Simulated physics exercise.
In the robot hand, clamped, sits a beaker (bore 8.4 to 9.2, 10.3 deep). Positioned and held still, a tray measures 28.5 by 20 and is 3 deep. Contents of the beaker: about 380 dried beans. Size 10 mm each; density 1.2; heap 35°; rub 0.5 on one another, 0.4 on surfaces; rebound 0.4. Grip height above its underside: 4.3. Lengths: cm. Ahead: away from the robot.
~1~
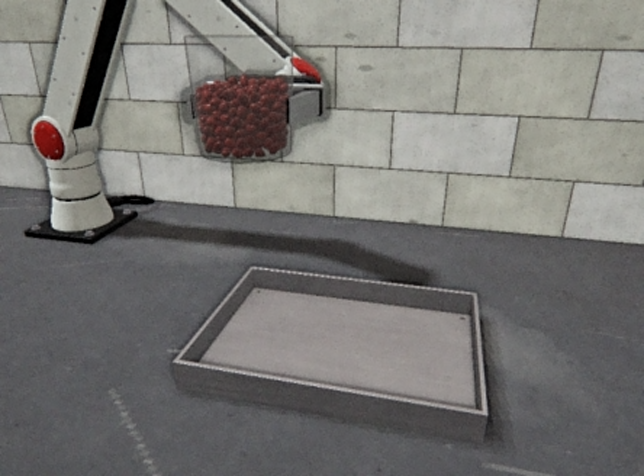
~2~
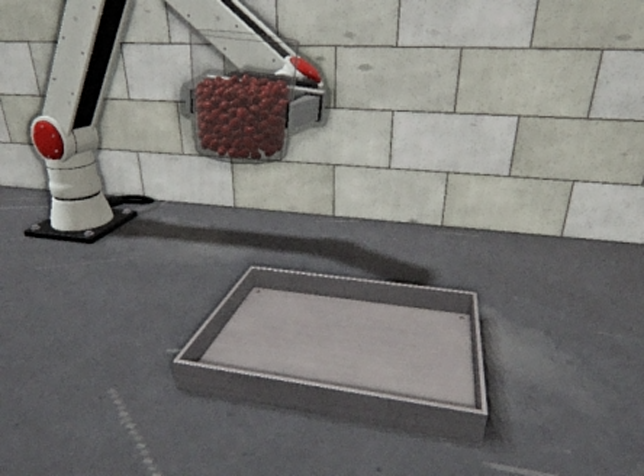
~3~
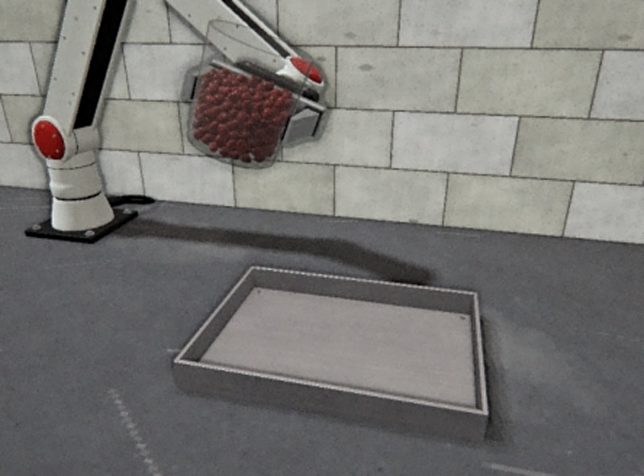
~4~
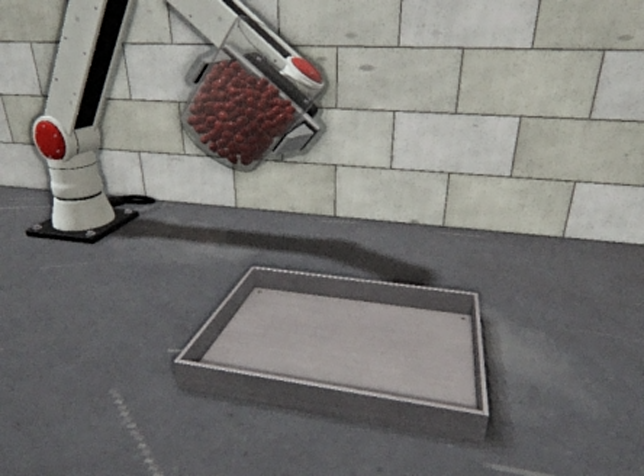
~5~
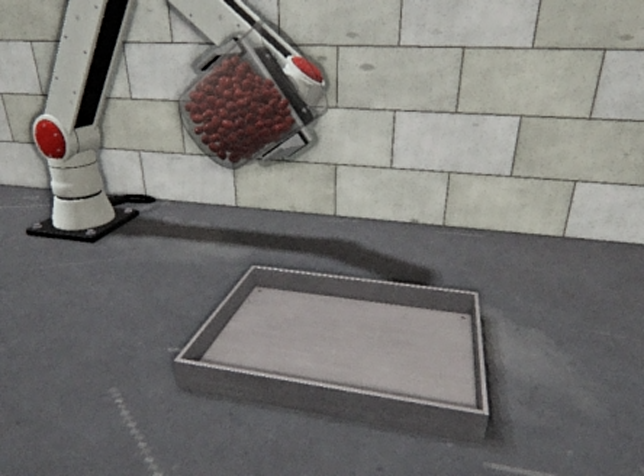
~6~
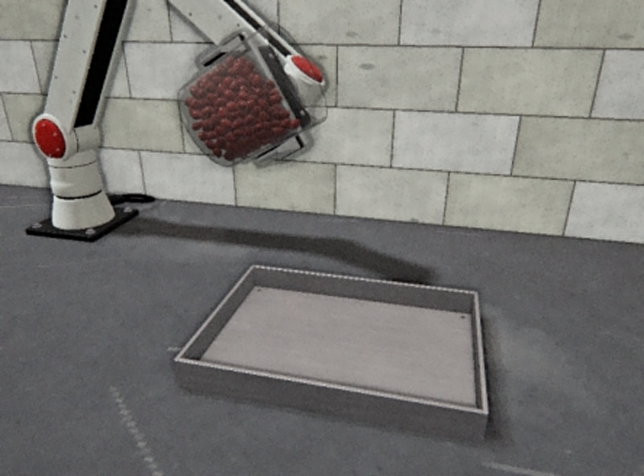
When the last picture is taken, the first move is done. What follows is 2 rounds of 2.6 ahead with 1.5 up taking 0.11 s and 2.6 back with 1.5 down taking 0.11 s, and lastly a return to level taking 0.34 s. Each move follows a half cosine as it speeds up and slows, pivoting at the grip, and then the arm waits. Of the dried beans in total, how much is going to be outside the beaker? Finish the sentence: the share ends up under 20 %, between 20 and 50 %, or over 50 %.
The share ends up under 20 %.
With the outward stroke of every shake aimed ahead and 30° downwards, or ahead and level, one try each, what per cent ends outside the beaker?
I'd say close to 0 percent for the first and close to 5 percent for the second.
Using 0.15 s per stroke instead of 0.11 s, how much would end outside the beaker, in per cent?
I'd expect close to 0 per cent then.
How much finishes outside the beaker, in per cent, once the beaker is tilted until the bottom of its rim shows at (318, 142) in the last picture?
Somewhere around 40 %.
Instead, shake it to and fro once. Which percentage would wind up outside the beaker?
Roughly 5 in a hundred.
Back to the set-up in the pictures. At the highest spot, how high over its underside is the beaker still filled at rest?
Roughly 8.0 cm.
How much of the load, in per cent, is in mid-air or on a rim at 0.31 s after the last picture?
Around 2 per cent of the load.
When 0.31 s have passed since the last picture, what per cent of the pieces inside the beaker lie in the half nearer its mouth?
Close to 40 in a hundred.
Then, 0.31 s after the last picture, tilted 60° forward, highest piece 30 above the table; 368 in the beaker, 7 in flight or on a rim.
Then, 0.62 s after the last picture, tilted 26° forward, highest piece 30 above the table; 334 in the beaker, 36 in the tray, 5 in flight or on a rim.
Then, 0.98 s after the last picture, level, highest piece 30 above the table; 334 in the beaker, 41 in the tray.
Then, 2.03 s after the last picture, level, highest piece 30 above the table; 334 in the beaker, 41 in the tray.
Final count, 334 in the beaker, 41 in the tray. That is 11 % outside the beaker.
